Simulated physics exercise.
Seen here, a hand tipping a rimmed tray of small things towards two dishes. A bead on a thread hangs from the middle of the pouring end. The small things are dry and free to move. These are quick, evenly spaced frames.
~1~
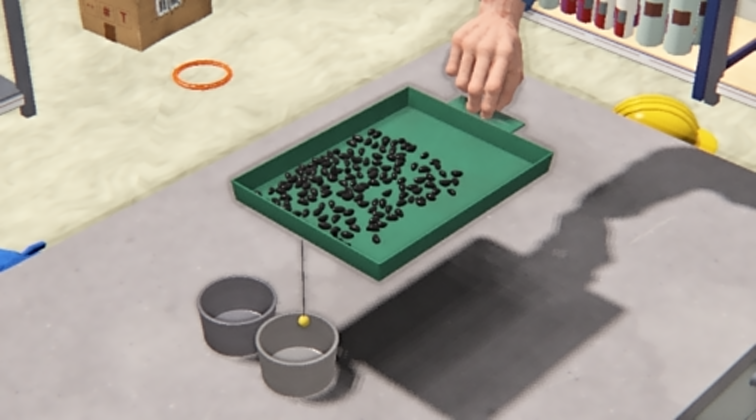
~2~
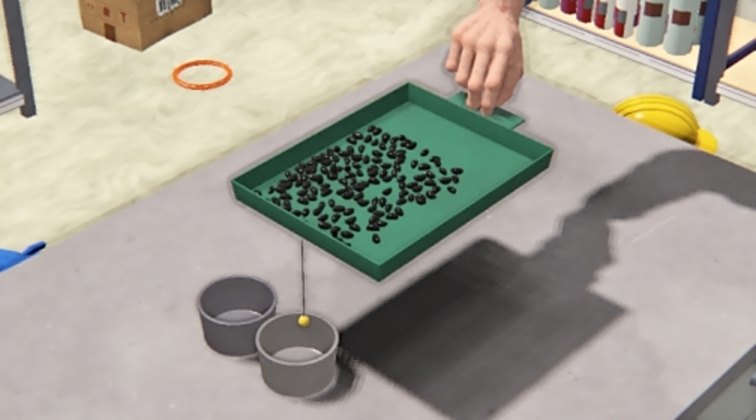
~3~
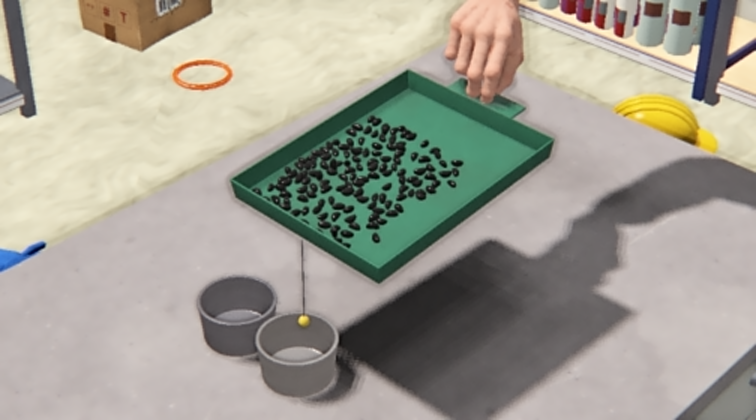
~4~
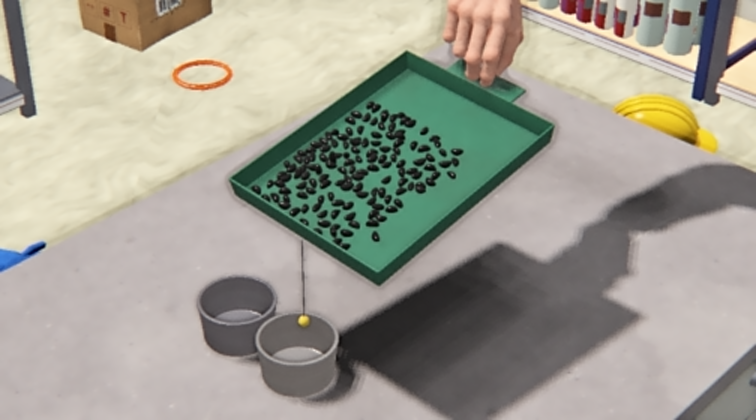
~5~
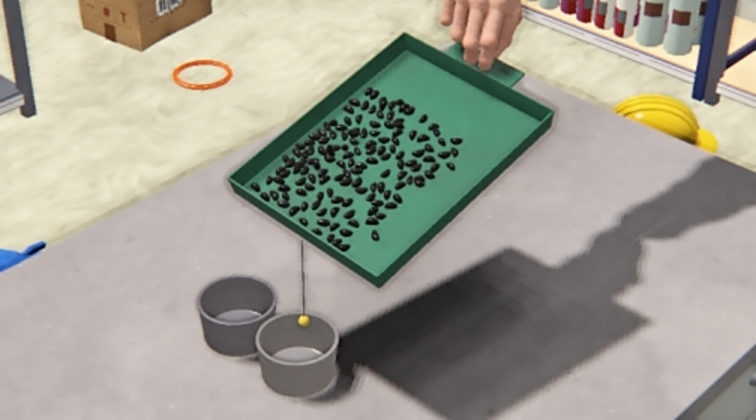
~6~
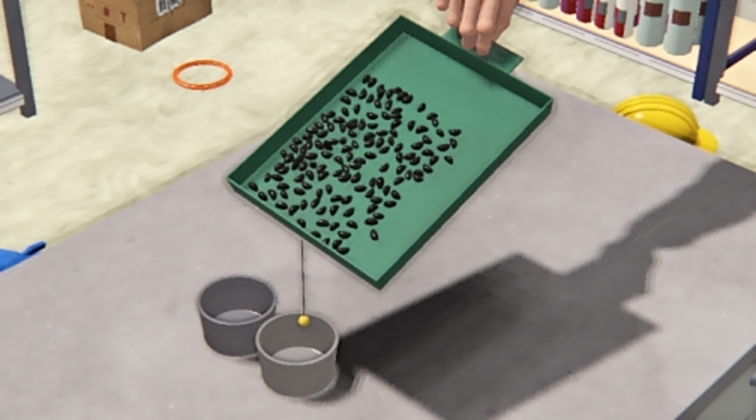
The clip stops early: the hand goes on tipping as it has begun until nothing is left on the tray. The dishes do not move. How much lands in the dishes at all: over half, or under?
The two hold less than half of the load.
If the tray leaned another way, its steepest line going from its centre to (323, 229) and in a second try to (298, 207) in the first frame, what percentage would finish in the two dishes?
First some 10, then 80 per cent.
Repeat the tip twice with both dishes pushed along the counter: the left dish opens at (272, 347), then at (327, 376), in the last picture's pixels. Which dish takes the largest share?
First the right dish, then left.
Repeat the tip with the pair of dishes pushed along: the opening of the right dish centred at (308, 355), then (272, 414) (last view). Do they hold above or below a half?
At the first place under half, at the second less than half.
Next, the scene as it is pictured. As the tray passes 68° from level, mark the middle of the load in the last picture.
Roughly at (332, 228).
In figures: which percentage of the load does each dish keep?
For the left dish some 0 %, for the right dish some 0 %.
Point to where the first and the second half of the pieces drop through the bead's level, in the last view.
Around (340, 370) and then (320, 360).
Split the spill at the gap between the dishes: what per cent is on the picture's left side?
Close to 20 per cent.
Soon after the last picture, tray tipped steeply; nearly all on the tray; a stray few in the air.
A little later, tray tipped past a quarter turn; about two thirds on the tray; about a quarter outside both; about a quarter in the air.
Later still, tray tipped past a quarter turn; a stray few in the right dish; nearly all outside both.
At rest, tray tipped past a quarter turn; a stray few in the right dish; none in the left dish; nearly all outside both.
